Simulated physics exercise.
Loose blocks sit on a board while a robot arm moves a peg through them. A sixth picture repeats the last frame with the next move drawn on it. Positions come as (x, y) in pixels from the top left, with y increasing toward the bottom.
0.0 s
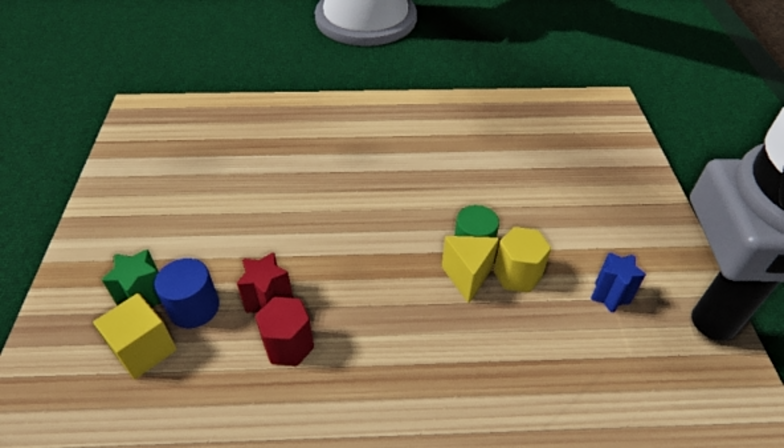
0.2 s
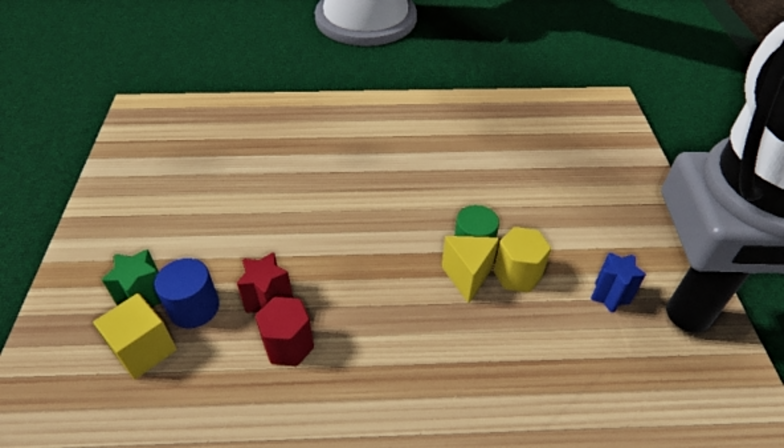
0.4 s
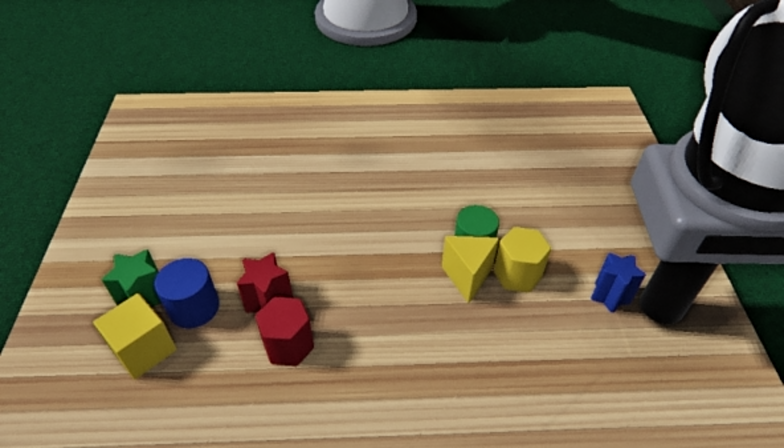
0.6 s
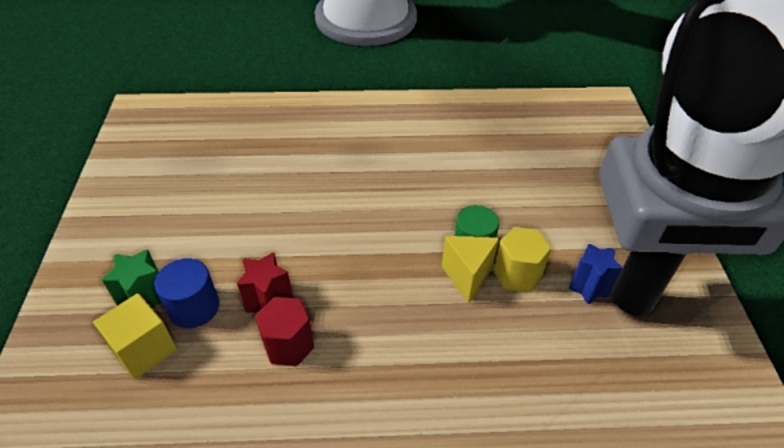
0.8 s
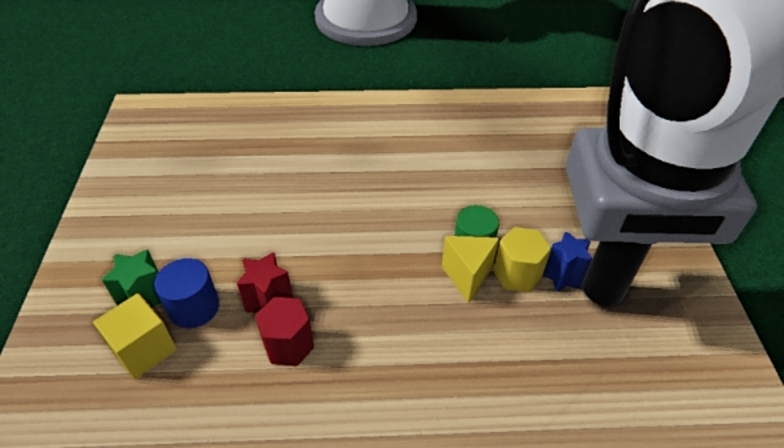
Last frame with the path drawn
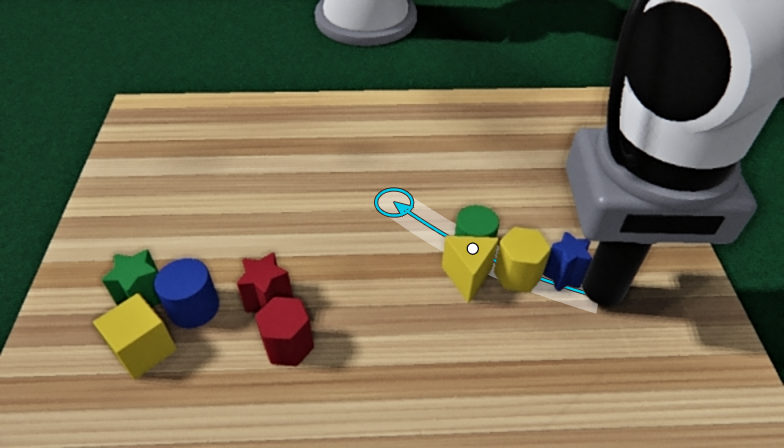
A robot arm in white, black and grey holds a black peg at the right of a striped wooden board on green, seen from above by a still camera. Yellow, red, blue and green blocks sit in clusters left and right of centre, with a blue star apart at right. The peg slides left, meets the star and pushes it beside the yellow hexagon, while the other blocks stay still.
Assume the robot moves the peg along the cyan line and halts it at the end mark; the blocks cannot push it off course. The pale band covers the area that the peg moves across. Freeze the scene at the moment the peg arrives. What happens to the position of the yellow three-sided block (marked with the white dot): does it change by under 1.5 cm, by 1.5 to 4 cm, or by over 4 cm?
The displacement of the yellow three-sided block is 1.5-4 cm.
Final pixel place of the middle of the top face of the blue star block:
It will likely be found at (529, 213).
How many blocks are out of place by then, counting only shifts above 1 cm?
The push moves three or more blocks more than 1 cm.
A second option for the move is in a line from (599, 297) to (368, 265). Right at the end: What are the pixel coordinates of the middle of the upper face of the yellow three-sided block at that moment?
It will likely be found at (343, 214).
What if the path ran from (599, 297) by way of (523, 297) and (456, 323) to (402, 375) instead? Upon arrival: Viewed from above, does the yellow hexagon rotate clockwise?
In short: No.
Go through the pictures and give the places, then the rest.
Peg's lower end (713, 322); yellow three-sided block (473, 249); green disc (478, 219); yellow hexagon (526, 244); blue star block (624, 267), in the first frame.
Peg (688, 315); blocks still, in the second frame.
Peg (661, 307); blocks still, in the third frame.
Peg (633, 298); blue star block (602, 258), in the fourth frame.
Peg (603, 289); yellow three-sided block (473, 249); green disc (478, 219); yellow hexagon (526, 244); blue star block (574, 246), in the fifth frame.
Drawn move, from (599, 297) by way of (484, 255) to (394, 202); the dot is on the yellow three-sided block.
On the path given first. One third of the way, peg (522, 263); yellow three-sided block (454, 250), turned 55° anticlockwise; green disc (446, 207); yellow hexagon (484, 227), turned 50° anticlockwise; blue star block (533, 215), turned 100° clockwise.
Two thirds of the way, peg (451, 230); yellow three-sided block (442, 250), turned 95° anticlockwise; green disc (388, 184); yellow hexagon (412, 209), turned 95° anticlockwise; blue star block (529, 213), turned 115° clockwise.
At the end, peg (394, 194); yellow three-sided block (442, 250), turned 95° anticlockwise; green disc (356, 174); yellow hexagon (389, 207), turned 145° anticlockwise; blue star block (529, 213), turned 115° clockwise.
